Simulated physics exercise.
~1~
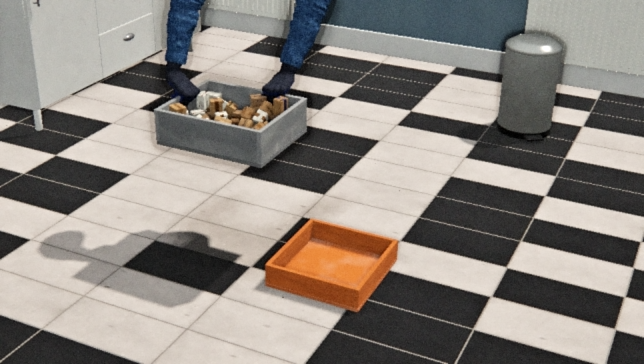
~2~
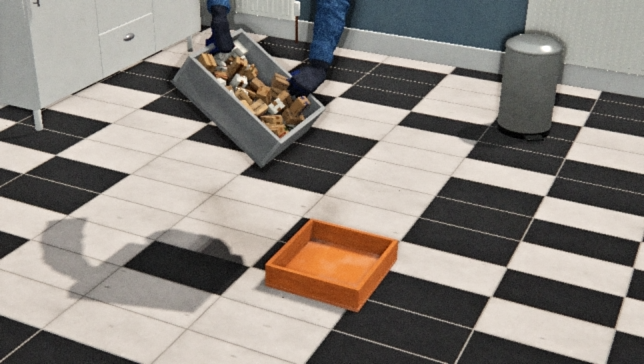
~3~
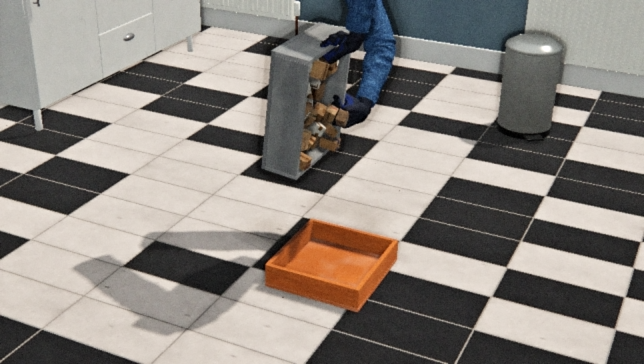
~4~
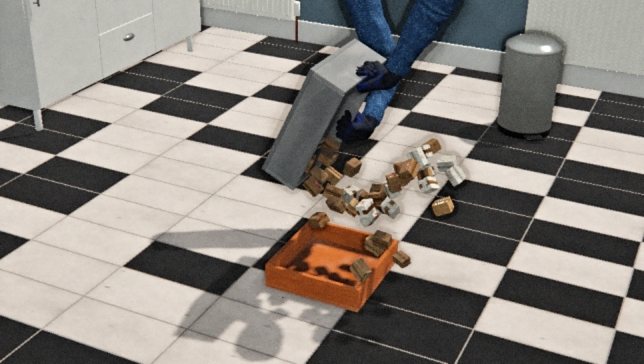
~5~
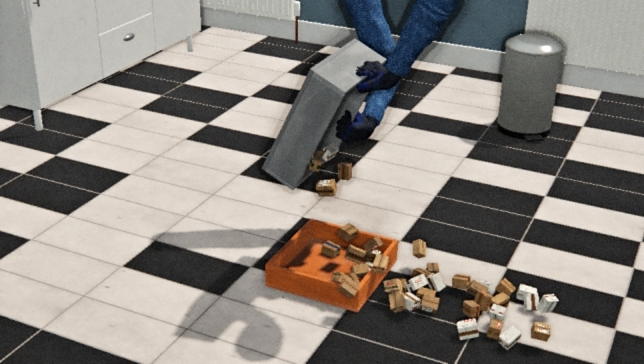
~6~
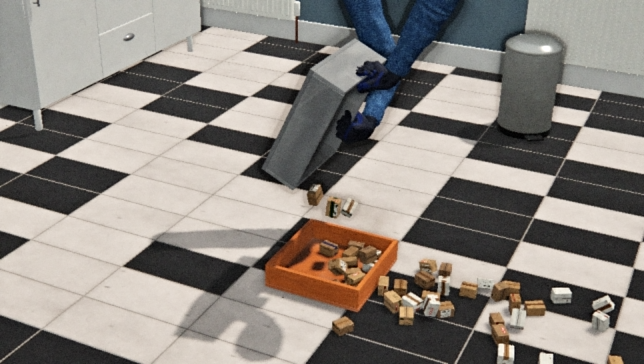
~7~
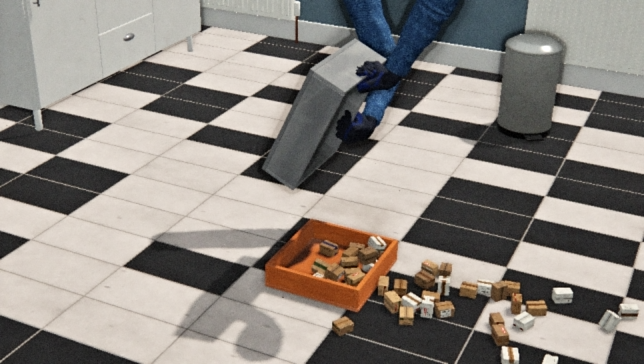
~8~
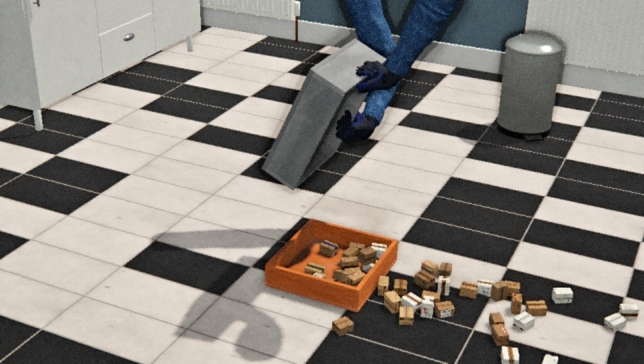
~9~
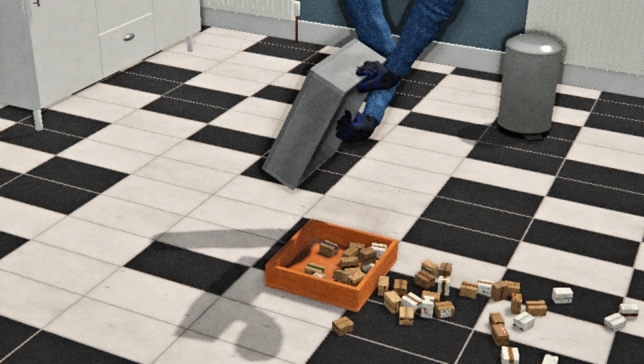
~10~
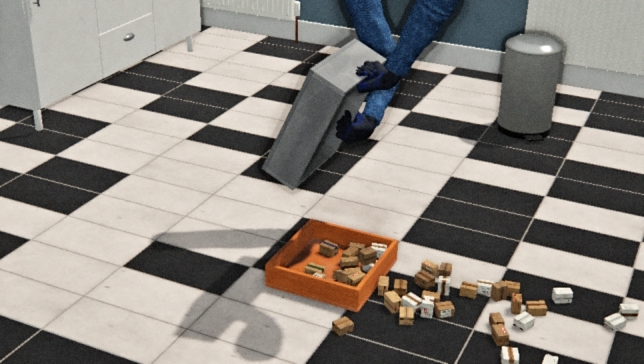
Grey crate of little parcels tipping over in gloved hands, spilling some into an orange carton and most across the checkered floor.
